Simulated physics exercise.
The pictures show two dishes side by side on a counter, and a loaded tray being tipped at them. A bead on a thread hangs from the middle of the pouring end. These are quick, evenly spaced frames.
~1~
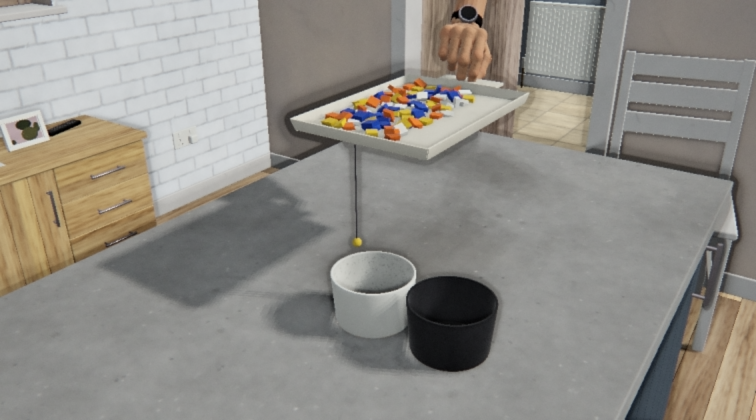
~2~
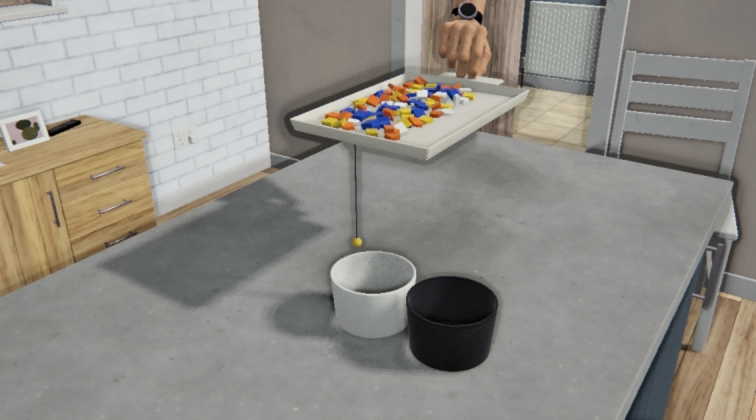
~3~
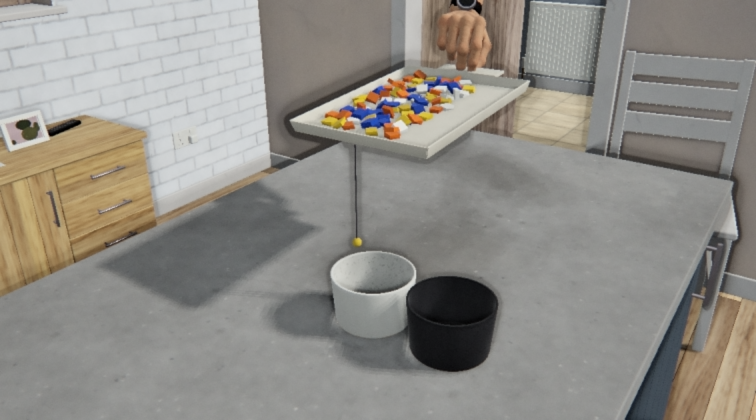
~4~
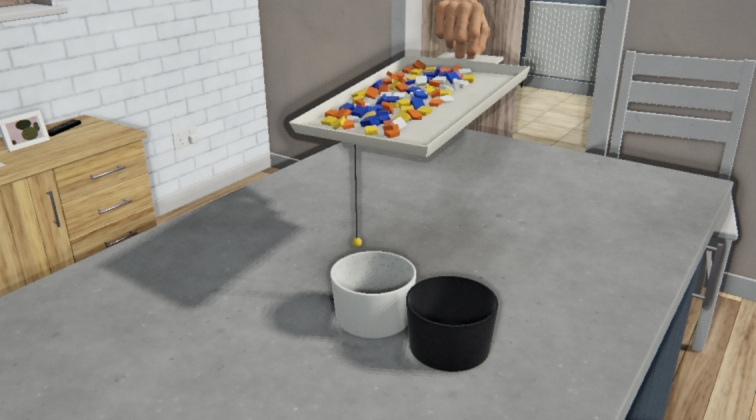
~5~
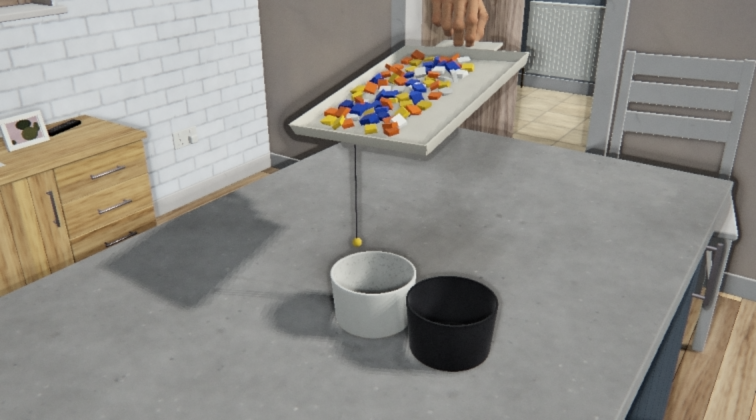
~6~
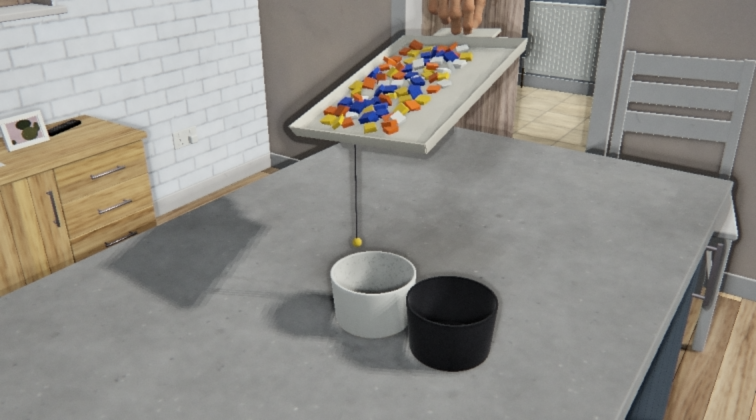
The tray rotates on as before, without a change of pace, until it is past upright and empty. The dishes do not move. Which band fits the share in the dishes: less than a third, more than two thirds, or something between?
The two hold under a third of the load.
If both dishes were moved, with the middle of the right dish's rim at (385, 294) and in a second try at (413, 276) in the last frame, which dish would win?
At the first place the left-hand dish, at the second the left dish.
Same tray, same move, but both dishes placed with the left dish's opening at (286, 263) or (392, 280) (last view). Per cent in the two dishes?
Roughly 40 per cent, and 0 per cent.
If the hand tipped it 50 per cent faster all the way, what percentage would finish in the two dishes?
Some 0 per cent.
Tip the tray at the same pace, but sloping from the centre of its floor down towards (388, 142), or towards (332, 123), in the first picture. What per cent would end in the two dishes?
First some 60, then 0 per cent.
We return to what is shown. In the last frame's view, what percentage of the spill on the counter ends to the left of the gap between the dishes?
About 100 per cent.
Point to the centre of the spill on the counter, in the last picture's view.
Close to (285, 300).
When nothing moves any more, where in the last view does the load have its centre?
At about (293, 299).
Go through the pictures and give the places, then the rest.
The first frame shows corners of the pouring end at (295, 118) and (427, 147), level; middle of the load at (400, 108), mosaic tiles; left dish at (349, 310); right dish at (428, 342); bead on its thread at (357, 242).
The second frame shows corners of the pouring end at (295, 119) and (427, 147), level; middle of the load at (400, 106).
The third frame shows corners of the pouring end at (294, 120) and (426, 146), tipped barely, lowest at the left corner; middle of the load at (400, 103).
The fourth frame shows corners of the pouring end at (294, 122) and (426, 145), tipped a little, lowest at the left corner; middle of the load at (399, 97).
The fifth frame shows corners of the pouring end at (294, 123) and (425, 143), tipped a little, lowest at the left corner; middle of the load at (398, 90).
The sixth frame shows corners of the pouring end at (293, 125) and (424, 142), tipped clearly, lowest at the left corner; middle of the load at (397, 85); left dish at (349, 310); right dish at (428, 342).
Soon, tray tipped steeply; all on the tray.
A while on, tray tipped right over; about two thirds on the tray; a stray few in the left dish; about a third outside both; a stray few in the air.
Towards the end, tray tipped past a quarter turn; a small part in the left dish; nearly all outside both.
Finally, tray tipped past a quarter turn; none in the right dish; a small part in the left dish; nearly all outside both.
